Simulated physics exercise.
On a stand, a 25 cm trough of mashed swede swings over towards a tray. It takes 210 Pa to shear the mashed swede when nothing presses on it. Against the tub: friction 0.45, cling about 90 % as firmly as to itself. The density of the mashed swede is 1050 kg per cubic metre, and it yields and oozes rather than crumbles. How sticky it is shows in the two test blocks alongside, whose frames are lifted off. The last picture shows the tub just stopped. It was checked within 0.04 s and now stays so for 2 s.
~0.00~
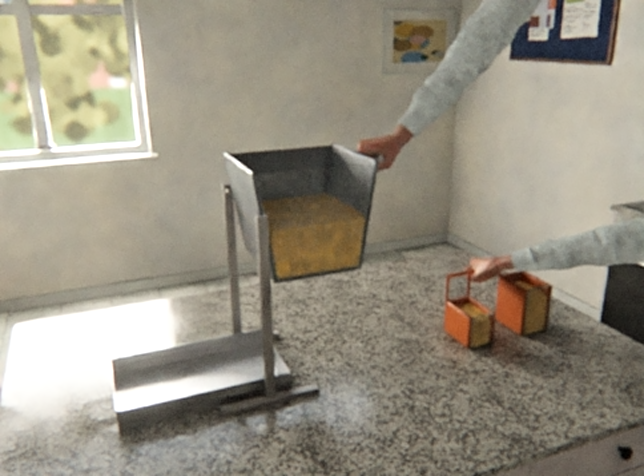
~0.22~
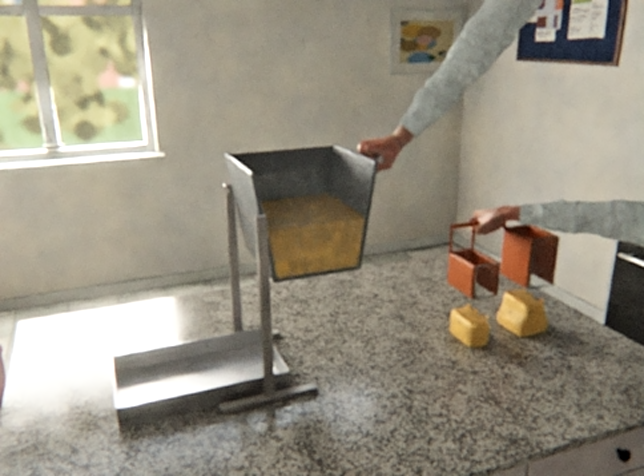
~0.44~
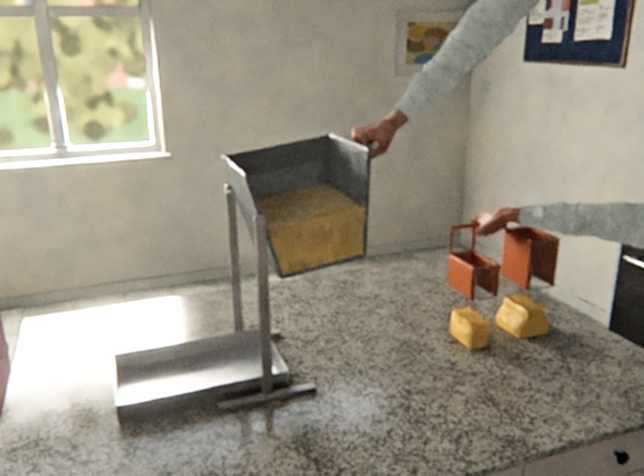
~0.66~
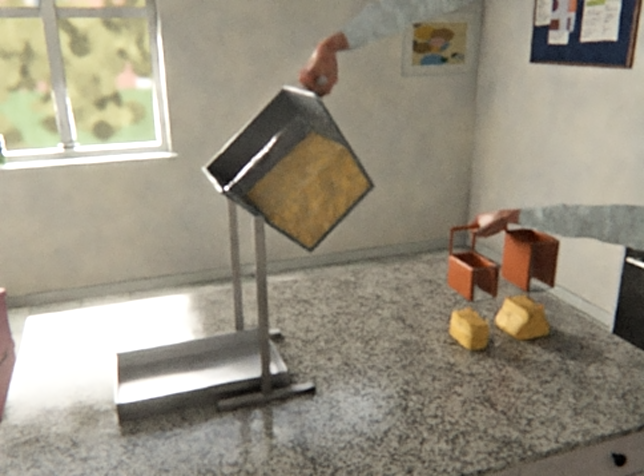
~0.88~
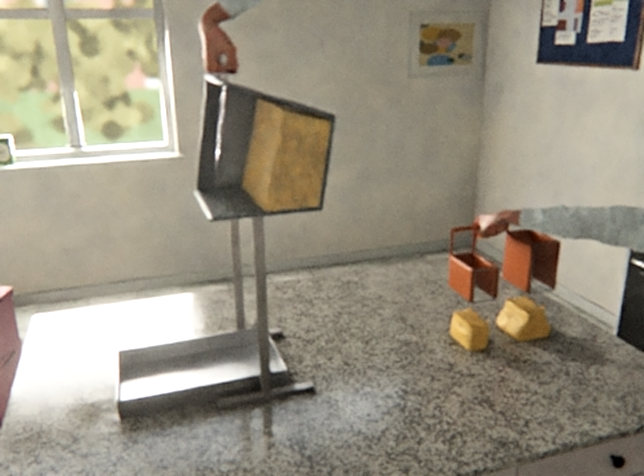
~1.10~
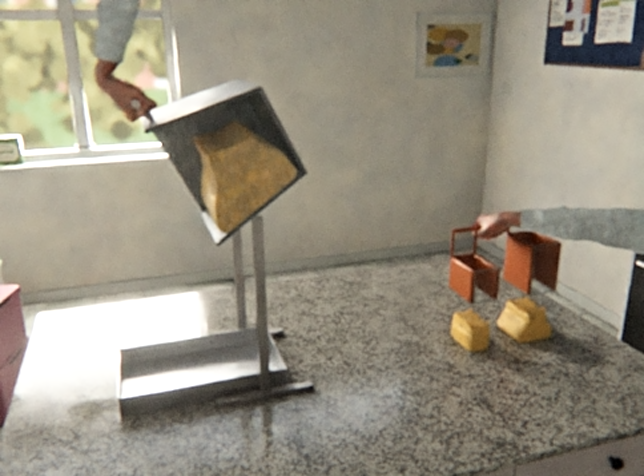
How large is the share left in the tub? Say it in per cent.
Close to 0 per cent.
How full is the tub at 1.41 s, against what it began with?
About 0 %.
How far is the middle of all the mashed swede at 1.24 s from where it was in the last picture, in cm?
About 14 cm.
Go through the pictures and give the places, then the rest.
The first frame shows handle-side rim at (375, 163), tilt 0 degrees; highest point of the mashed swede at (363, 218); test blocks 7.7 cm, 12 cm high (left to right).
The second frame shows handle-side rim at (374, 163), tilt 0 degrees; highest point of the mashed swede at (362, 218); test blocks 7.5 cm, 9.6 cm high (left to right).
The third frame shows handle-side rim at (368, 151), tilt 7 degrees; highest point of the mashed swede at (360, 208); test blocks 7.4 cm, 8.8 cm high (left to right).
The fourth frame shows handle-side rim at (315, 97), tilt 42 degrees; highest point of the mashed swede at (345, 149); test blocks 7.4 cm, 8.8 cm high (left to right).
The fifth frame shows handle-side rim at (223, 87), tilt 81 degrees; highest point of the mashed swede at (286, 111); test blocks 7.4 cm, 8.8 cm high (left to right).
The sixth frame shows handle-side rim at (147, 134), tilt 116 degrees; highest point of the mashed swede at (249, 136); test blocks 7.4 cm, 8.8 cm high (left to right).
By 1.24 s, the tub is at 116 degrees and holds 52 %.
By 1.41 s, the tub is at 116 degrees and holds 0 %.
By 1.58 s, the tub is at 116 degrees and holds 0 %.
By 1.75 s, the tub is at 116 degrees and holds 0 %.
By 3.10 s, at the end, the tub is at 116 degrees and holds 0 %.
